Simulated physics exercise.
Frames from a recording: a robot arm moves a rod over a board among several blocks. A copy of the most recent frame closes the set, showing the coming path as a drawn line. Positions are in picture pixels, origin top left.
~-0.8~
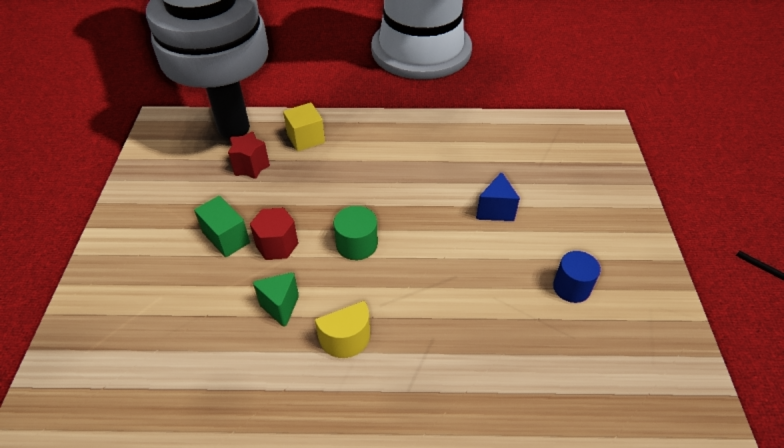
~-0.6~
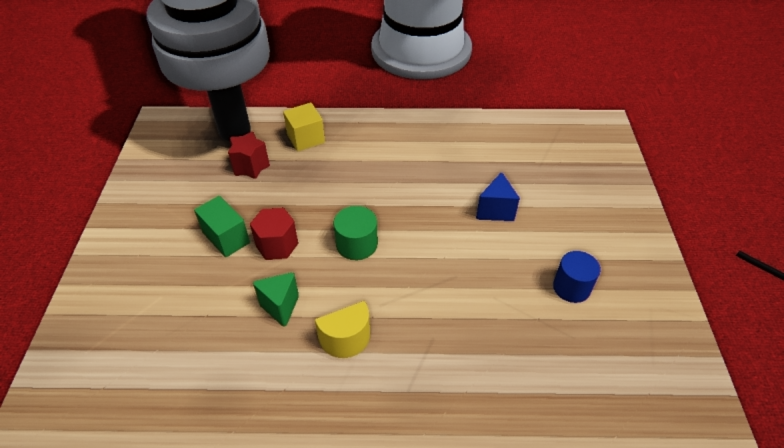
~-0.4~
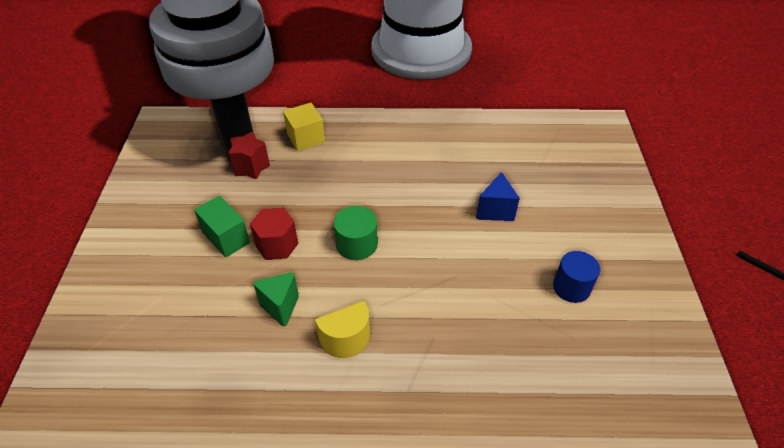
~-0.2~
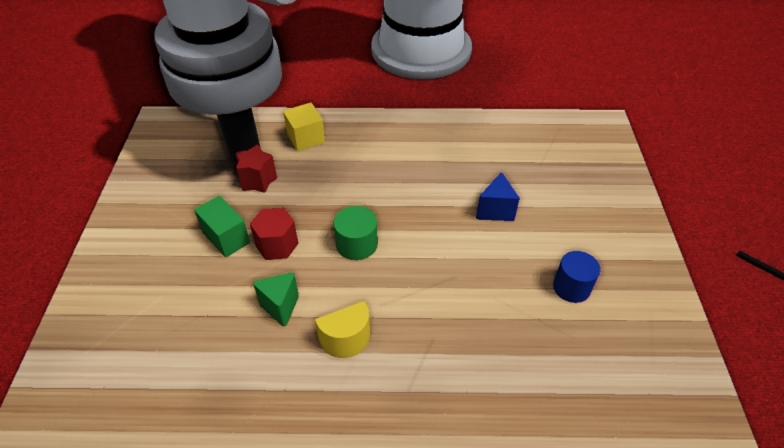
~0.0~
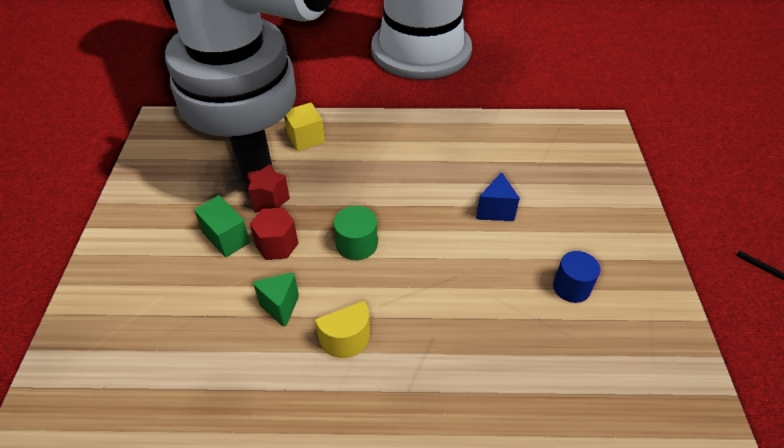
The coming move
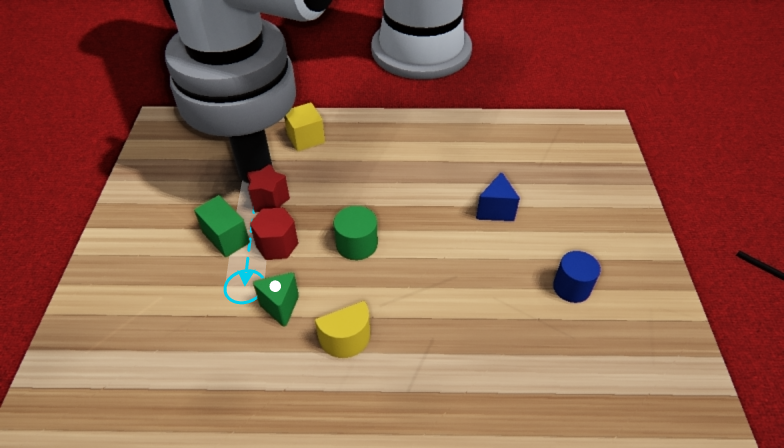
A light wooden board on a red surface is seen from above at an angle, with the camera still. A grey robot arm holds a dark rod at the upper left near a red star-shaped block and a yellow cube, with green, red and yellow blocks below and two blue ones at right. The rod barely moves at first, then pushes the star-shaped block a short way down and slightly right, towards the red hexagonal block.
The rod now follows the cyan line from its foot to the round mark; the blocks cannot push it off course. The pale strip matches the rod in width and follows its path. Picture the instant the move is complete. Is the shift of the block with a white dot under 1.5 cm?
Yes, I think so.
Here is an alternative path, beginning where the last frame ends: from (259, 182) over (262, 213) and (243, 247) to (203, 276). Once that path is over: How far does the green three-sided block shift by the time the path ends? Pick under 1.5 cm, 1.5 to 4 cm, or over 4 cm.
The smallest band: Under 1.5 cm.
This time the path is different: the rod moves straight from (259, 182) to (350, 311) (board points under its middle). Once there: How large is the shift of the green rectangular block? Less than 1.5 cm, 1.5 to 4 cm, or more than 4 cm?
Final distance: Less than 1.5 cm.
The drawn path runs in a line from (259, 182) to (245, 286); the dot is on the green three-sided block.
On the path given first. One third of the way, rod at (251, 206); red star-shaped block at (271, 206), turned 25° anticlockwise; red hexagonal block at (277, 233).
Two thirds of the way, rod at (247, 241); green rectangular block at (207, 226), turned 30° clockwise; red star-shaped block at (275, 232), turned 50° anticlockwise; red hexagonal block at (297, 255), turned 30° anticlockwise.
At the end, rod at (242, 279); green rectangular block at (206, 227), turned 35° clockwise; red star-shaped block at (275, 241), turned 80° anticlockwise; red hexagonal block at (309, 259), turned 35° anticlockwise; green three-sided block not moved; yellow square block not moved.
